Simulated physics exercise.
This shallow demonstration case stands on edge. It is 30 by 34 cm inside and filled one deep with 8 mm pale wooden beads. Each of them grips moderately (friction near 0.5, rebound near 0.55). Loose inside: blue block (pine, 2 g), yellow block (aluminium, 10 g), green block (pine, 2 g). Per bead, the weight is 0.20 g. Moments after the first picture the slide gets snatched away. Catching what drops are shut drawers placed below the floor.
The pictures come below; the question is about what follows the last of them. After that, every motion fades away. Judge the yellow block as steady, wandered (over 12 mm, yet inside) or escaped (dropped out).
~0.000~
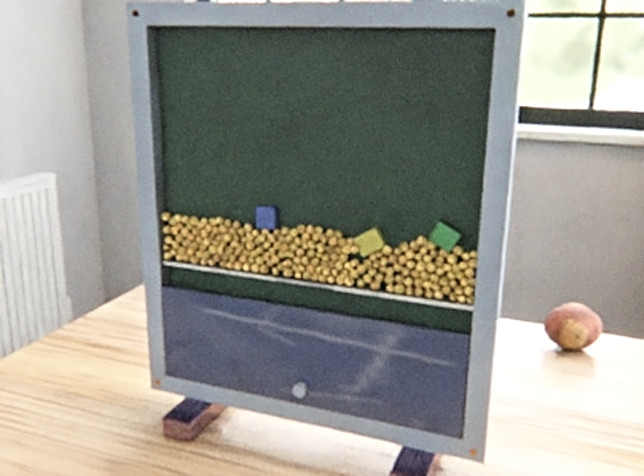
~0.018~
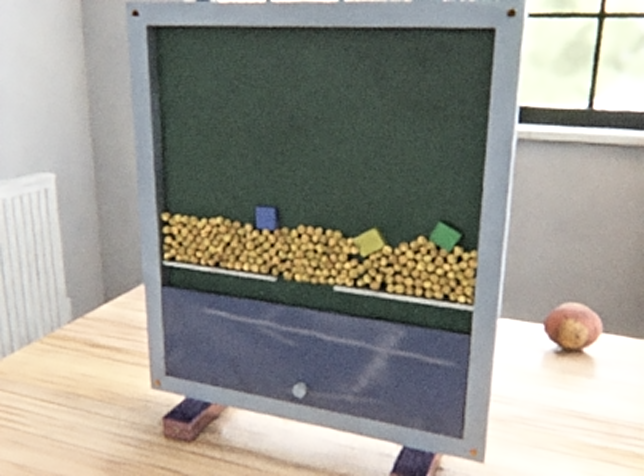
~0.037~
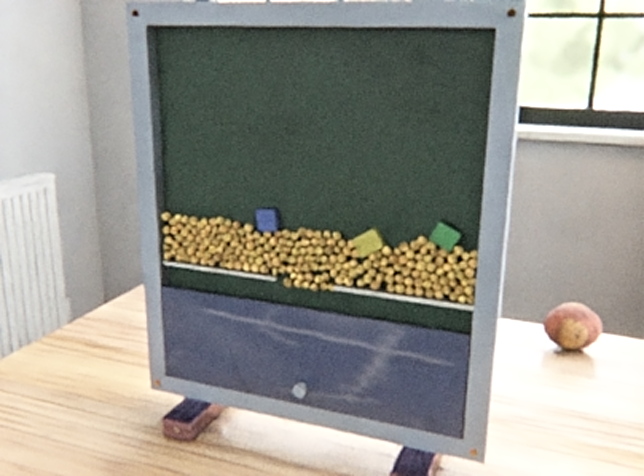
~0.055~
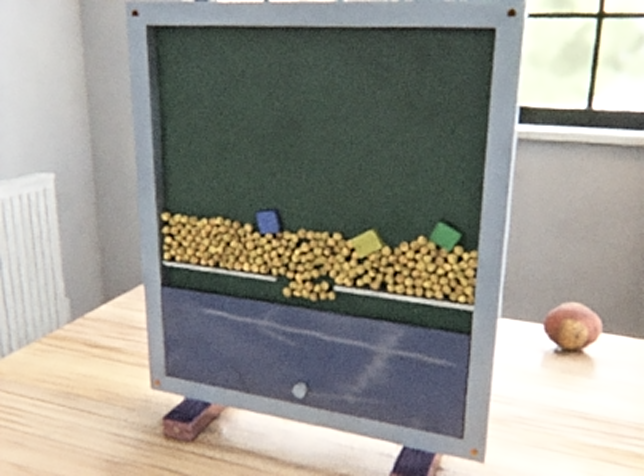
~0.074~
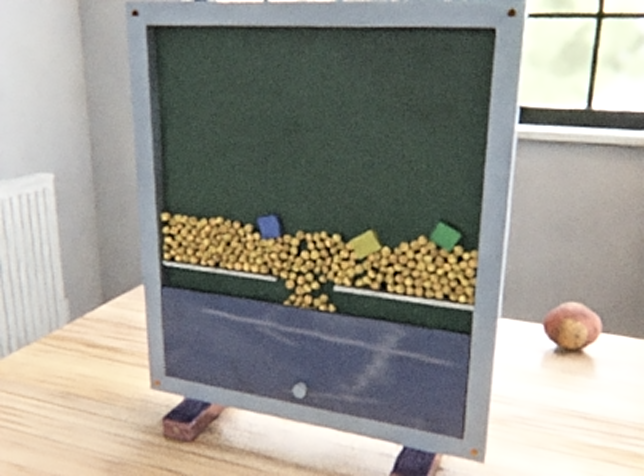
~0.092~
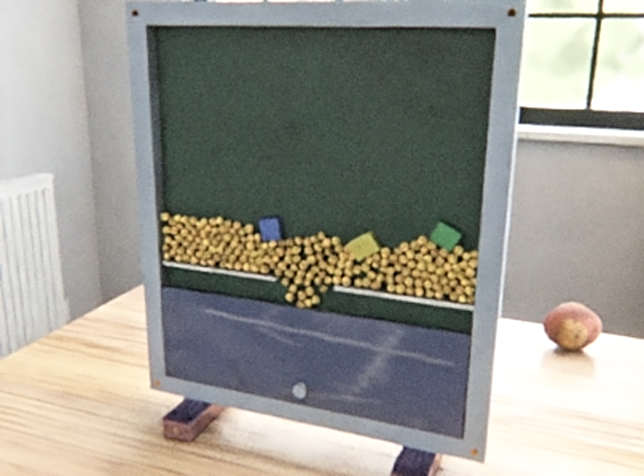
Oh, that one slips out below.
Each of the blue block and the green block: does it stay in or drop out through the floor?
Blue block gone, green block still there.
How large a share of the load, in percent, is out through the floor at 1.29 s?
40 per cent or thereabouts.
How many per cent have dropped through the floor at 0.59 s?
My estimate is some 35 per cent.
After 0.24 s, 30 % are out; blue block moved 5.4 cm tilted 61°; yellow block moved 2.8 cm tilted 82°; green block moved 0.4 cm tilted 19°.
After 0.59 s, 35 % are out; blue block below the floor; yellow block below the floor; green block moved 0.8 cm.
After 1.29 s, 40 % are out; blue block below the floor; yellow block below the floor; green block moved 0.8 cm tilted 4°.
Settled by 1.5 s, 40 % are out; blue block below the floor; yellow block below the floor; green block moved 0.8 cm tilted 4°.
